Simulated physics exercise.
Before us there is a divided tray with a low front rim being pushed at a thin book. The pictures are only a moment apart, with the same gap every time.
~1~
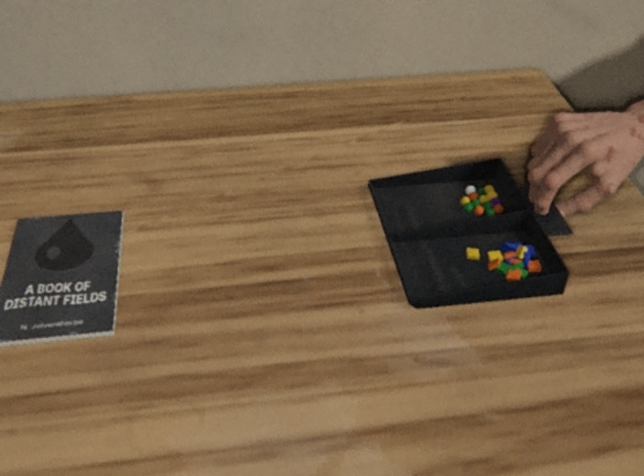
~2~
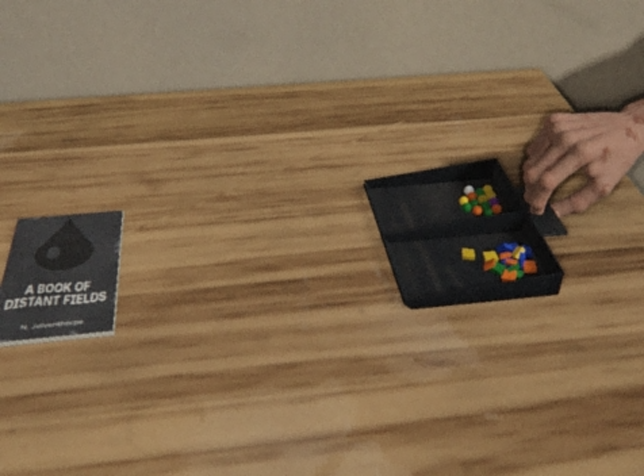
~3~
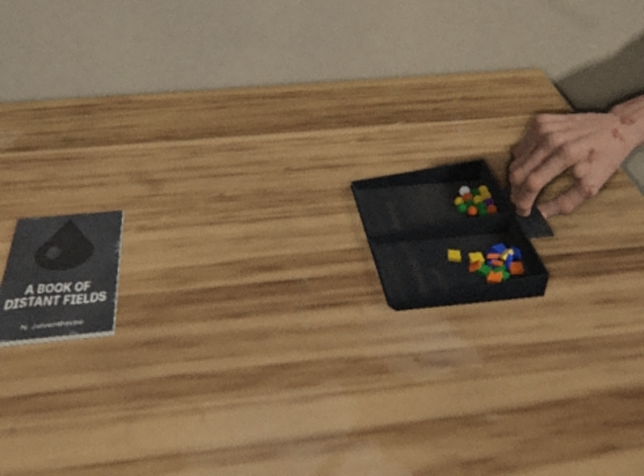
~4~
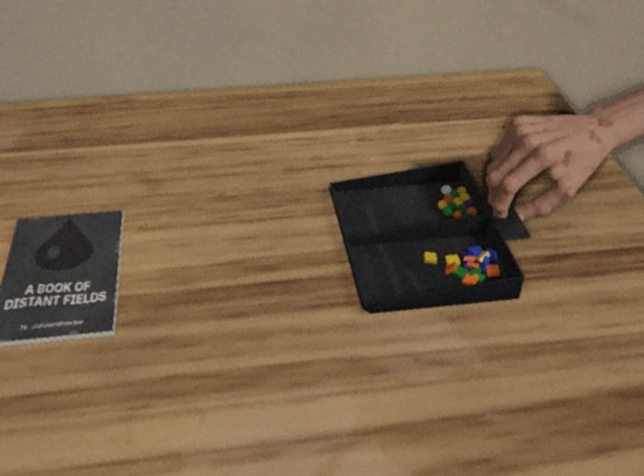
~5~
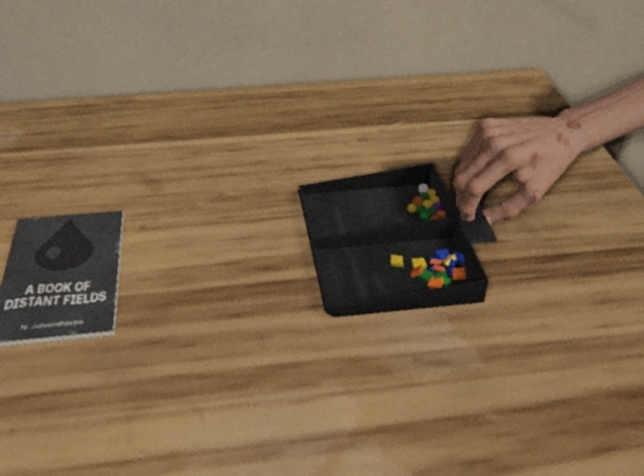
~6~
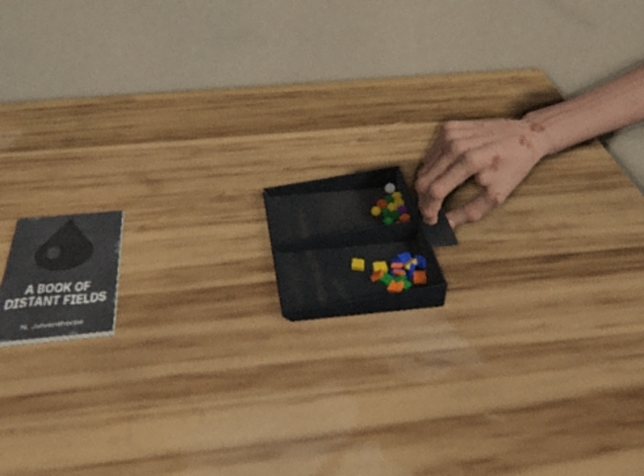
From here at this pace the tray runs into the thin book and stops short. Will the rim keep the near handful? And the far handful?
In short, the near handful holds its contents while the far handful drops some out.
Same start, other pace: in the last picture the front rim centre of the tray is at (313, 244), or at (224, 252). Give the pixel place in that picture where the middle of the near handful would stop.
Around (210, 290), then around (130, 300).
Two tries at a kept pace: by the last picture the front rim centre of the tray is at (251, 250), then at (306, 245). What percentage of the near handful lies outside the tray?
About 0 % the first time, about 0 % the second.
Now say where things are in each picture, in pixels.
The first frame shows front rim (387, 237), at rest; thin book (56, 302); near handful (514, 263), a few mosaic tiles; far handful (484, 200), a few round plastic beads.
The second frame shows front rim (382, 238), hardly any of the way covered; far handful (483, 200).
The third frame shows front rim (368, 239), about a tenth of the way covered; near handful (495, 265).
The fourth frame shows front rim (344, 241), roughly a quarter of the way covered; far handful (458, 202).
The fifth frame shows front rim (311, 244), roughly a quarter of the way covered; near handful (438, 270).
The sixth frame shows front rim (272, 248), roughly half of the way covered; thin book (56, 302); near handful (399, 274); far handful (392, 208).
Then, 0.11 s later than the last frame, tray still sliding, front rim near (193, 255); near handful all inside; far handful all inside.
Then, 0.31 s later than the last frame, tray stopped at the thin book; near handful all inside, moved towards the front rim; far handful all inside, moved towards the front rim.
Then, 0.52 s later than the last frame, tray stopped at the thin book; near handful all inside, moved towards the front rim; far handful roughly a quarter out of the tray.
When it is over, tray stopped at the thin book; near handful all inside, moved towards the front rim; far handful roughly a quarter out of the tray.
